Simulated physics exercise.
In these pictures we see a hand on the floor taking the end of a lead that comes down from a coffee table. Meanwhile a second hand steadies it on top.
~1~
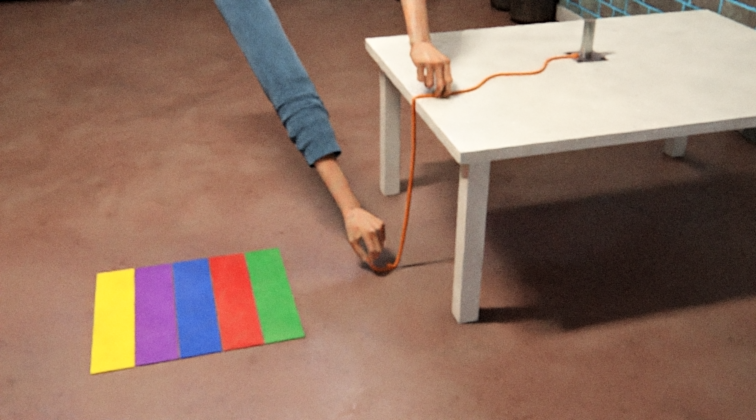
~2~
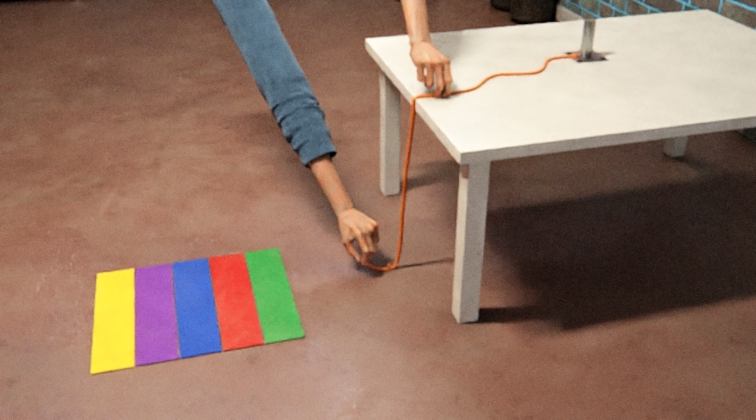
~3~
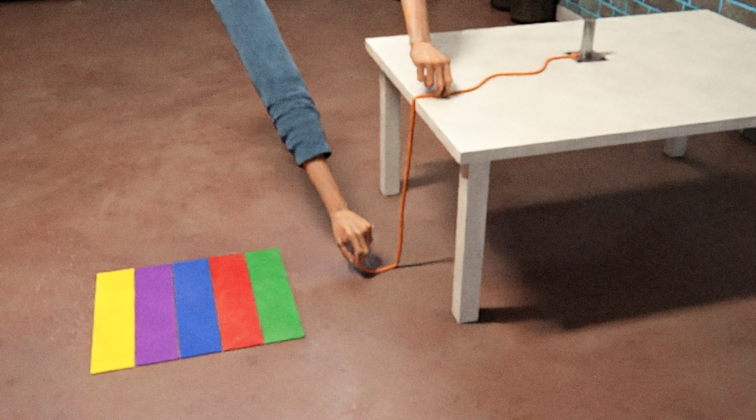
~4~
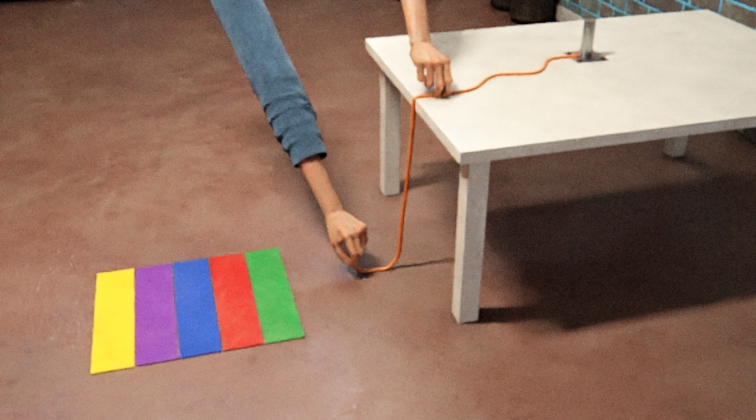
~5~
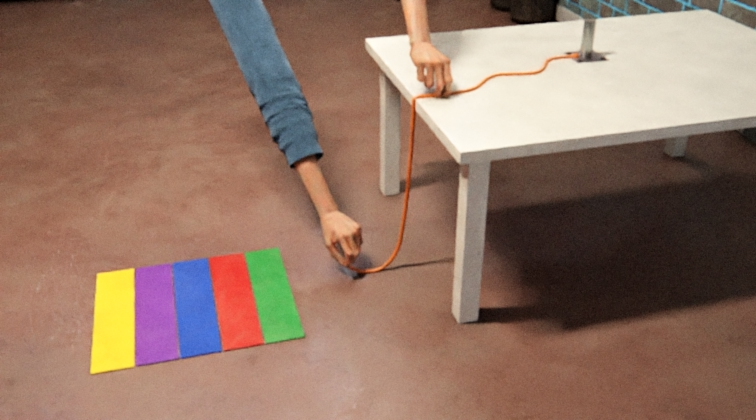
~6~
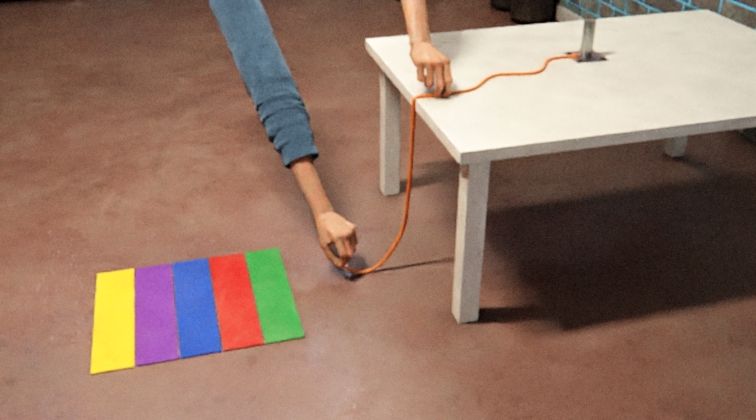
The video shows one hand holding an orange cord on a white table while another, at floor level, slowly moves the cord's hanging end a short way left, toward a mat with yellow, purple, blue, red and green stripes.
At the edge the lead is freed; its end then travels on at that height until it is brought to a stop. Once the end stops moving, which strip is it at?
It is at the red strip.
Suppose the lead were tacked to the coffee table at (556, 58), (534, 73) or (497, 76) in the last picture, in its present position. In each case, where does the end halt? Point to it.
It comes to rest around (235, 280), (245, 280) and (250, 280) respectively.
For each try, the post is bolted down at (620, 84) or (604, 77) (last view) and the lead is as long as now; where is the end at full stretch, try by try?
First try near (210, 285), second try near (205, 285).
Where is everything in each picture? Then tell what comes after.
In the first picture, end (368, 260); green (280, 322); red (240, 329); blue (199, 336); purple (156, 343); yellow (113, 350).
In the second picture, end (362, 261); lead through (550, 60) (510, 74) (463, 92) (412, 125) (405, 189) (399, 252).
In the third picture, end (355, 262).
In the fourth picture, end (350, 263); lead through (550, 60) (510, 74) (463, 92) (413, 125) (406, 189) (399, 251).
In the fifth picture, end (345, 263).
In the sixth picture, end (340, 264); lead through (550, 60) (510, 74) (463, 92) (413, 125) (409, 189) (391, 250).
A little later, end near (308, 269); short of the strips.
Next, end near (260, 277); over green.
When it is tight, end near (230, 281); over red. Over red.
